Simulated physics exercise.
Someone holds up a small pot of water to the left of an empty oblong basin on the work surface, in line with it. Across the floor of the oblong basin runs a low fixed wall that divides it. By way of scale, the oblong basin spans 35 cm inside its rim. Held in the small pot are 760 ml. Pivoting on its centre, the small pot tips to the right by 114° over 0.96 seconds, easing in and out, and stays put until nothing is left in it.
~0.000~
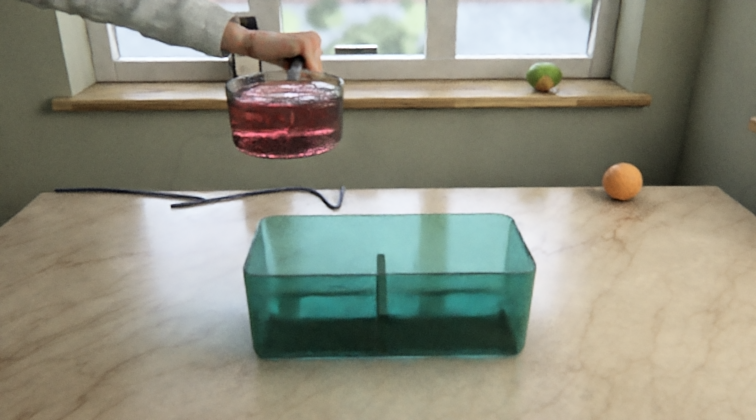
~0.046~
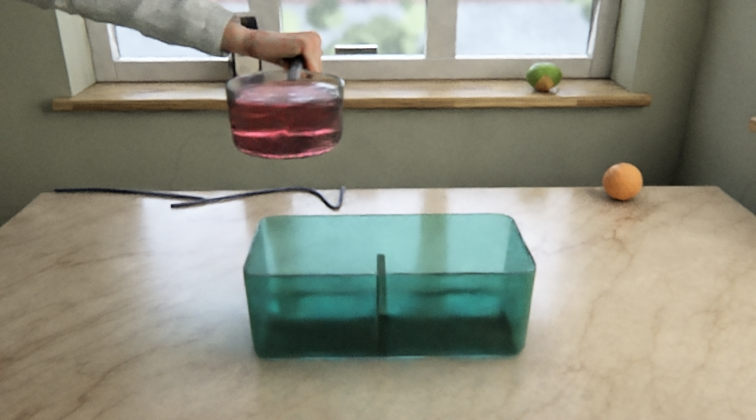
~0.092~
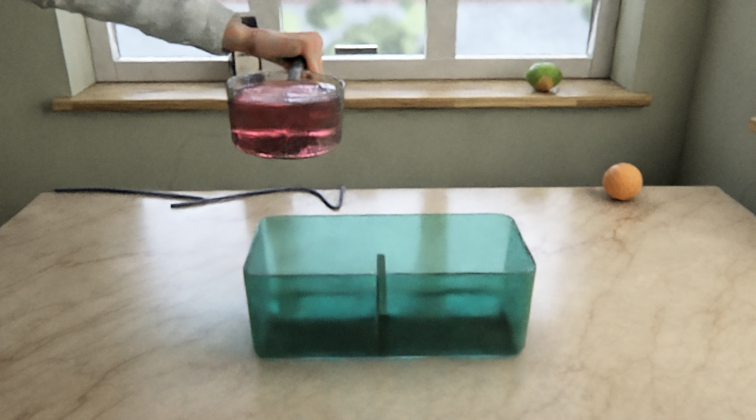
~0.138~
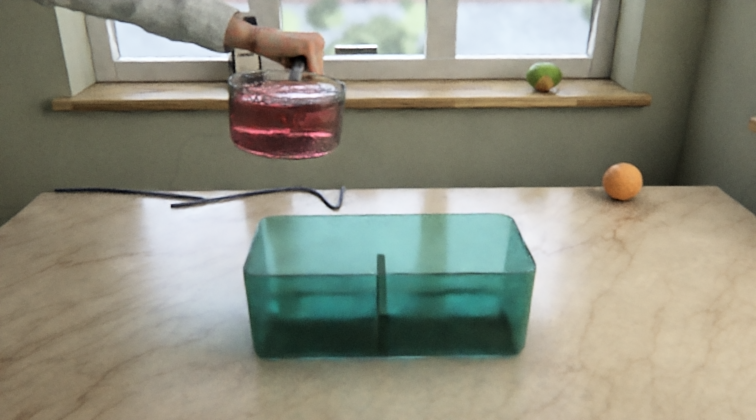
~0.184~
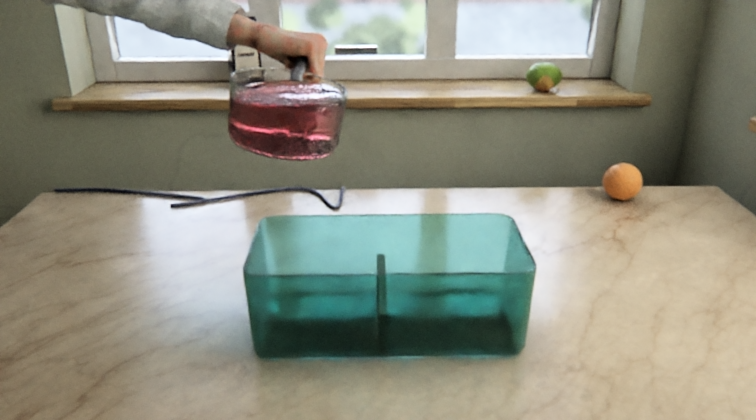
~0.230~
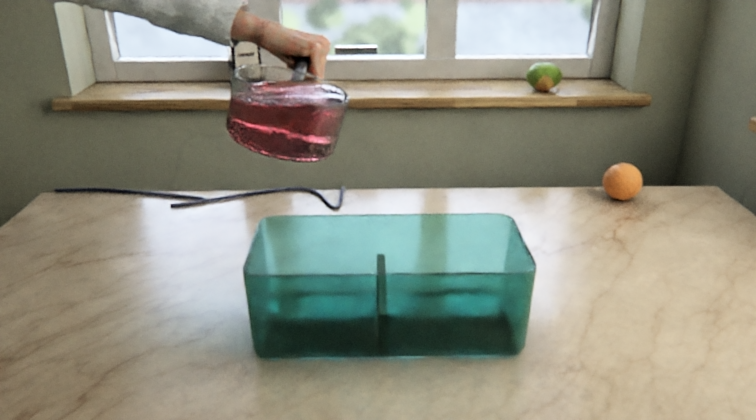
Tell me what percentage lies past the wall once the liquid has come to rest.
Some 73 per cent.
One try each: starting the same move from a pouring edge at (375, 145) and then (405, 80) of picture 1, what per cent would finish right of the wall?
The first try gives around 85 percent, the second around 95 percent.
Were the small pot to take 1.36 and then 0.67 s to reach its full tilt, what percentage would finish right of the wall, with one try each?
In turn about 75 and 65 per cent.
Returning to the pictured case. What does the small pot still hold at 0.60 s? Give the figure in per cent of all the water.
Roughly 44 %.
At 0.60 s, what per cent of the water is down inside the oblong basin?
About 14 per cent.
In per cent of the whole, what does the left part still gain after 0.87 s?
14 %.
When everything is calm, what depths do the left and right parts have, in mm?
Left roughly 8 mm; right roughly 20 mm.
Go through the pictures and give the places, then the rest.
The first picture shows tilt 0°; pouring edge (342, 84); surface from (232, 92) to (340, 92); the oblong basin's rim runs from (252, 245) to (523, 242); the wall's top is at (382, 282).
The second picture shows tilt 1°; pouring edge (343, 85); surface from (232, 92) to (341, 92).
The third picture shows tilt 3°; pouring edge (343, 87); surface from (233, 92) to (342, 92).
The fourth picture shows tilt 6°; pouring edge (345, 90); surface from (233, 91) to (343, 93).
The fifth picture shows tilt 10°; pouring edge (346, 95); surface from (234, 92) to (344, 93).
The sixth picture shows tilt 15°; pouring edge (348, 100); surface from (235, 93) to (347, 95).
After 0.60 s the tilt is 79° and 44 per cent is still to pour, 1 is left of the wall and 14 right of it.
After 0.87 s the tilt is 112° and 5 per cent is still to pour, 13 is left of the wall and 72 right of it.
After 1.15 s the tilt is 114° and 0 per cent is still to pour, 26 is left of the wall and 72 right of it.
After 1.46 s the tilt is 114° and 0 per cent is still to pour, 26 is left of the wall and 73 right of it.
In the end 26 per cent lies left of the wall, 73 right of it and 1 outside.
